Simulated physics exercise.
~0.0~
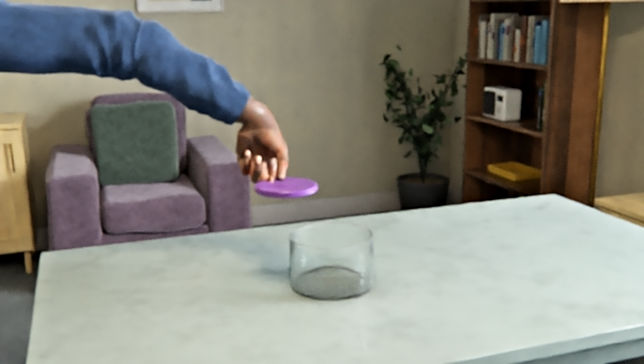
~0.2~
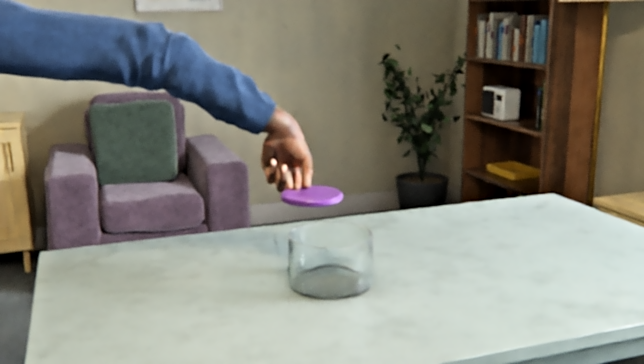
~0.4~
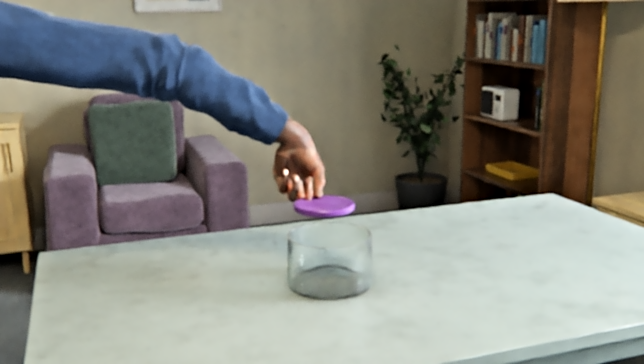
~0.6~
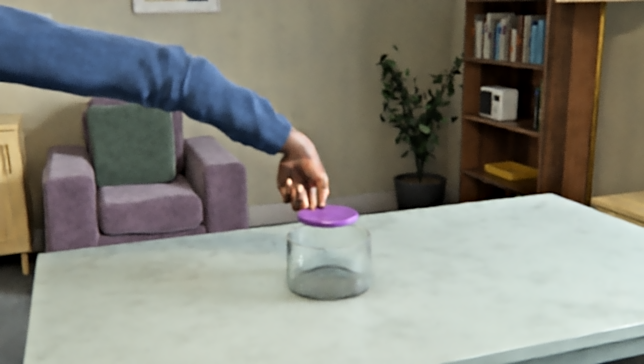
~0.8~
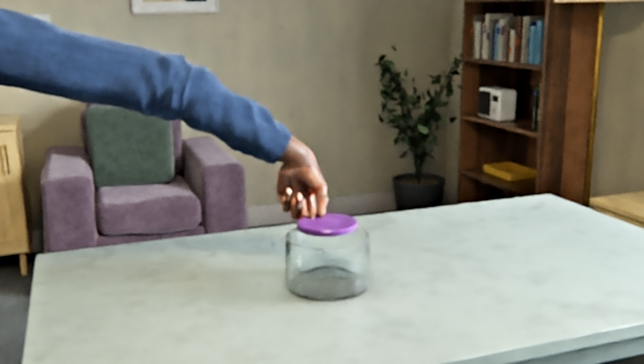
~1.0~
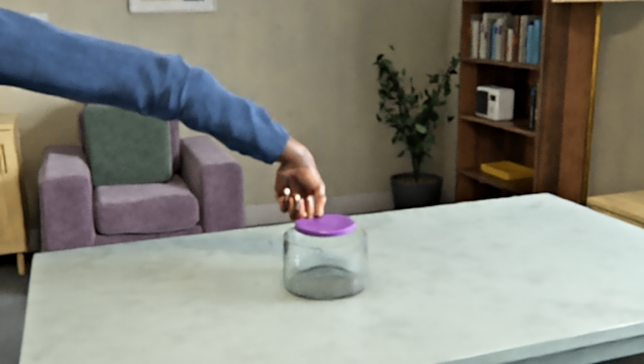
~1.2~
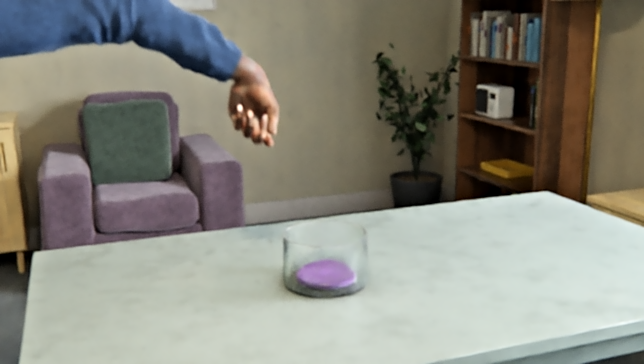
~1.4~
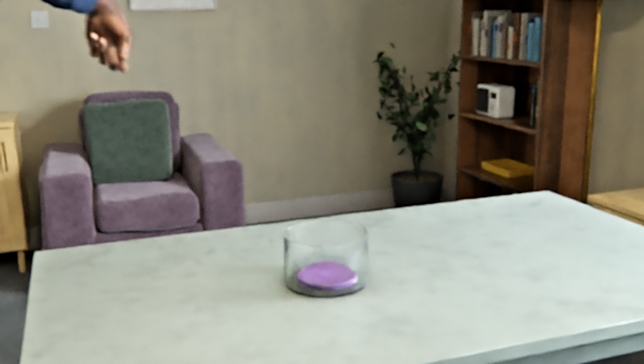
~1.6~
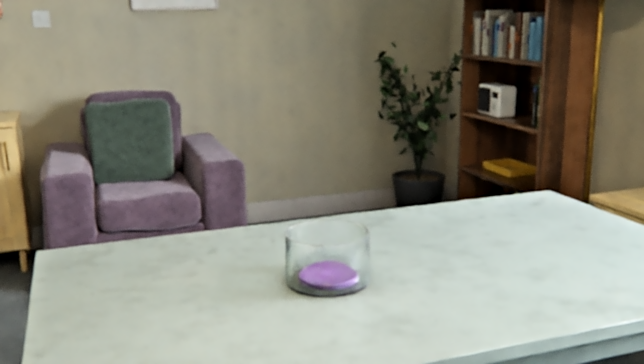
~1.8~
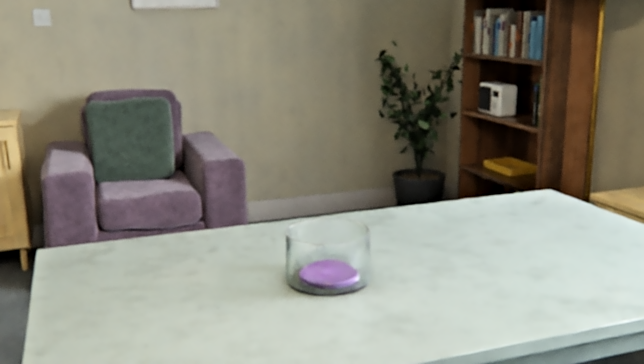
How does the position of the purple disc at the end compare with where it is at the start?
At the start the purple disc is held in the hand, above and slightly to the left of the glass container. At the end it is lower and farther right, resting inside at the bottom of the glass.
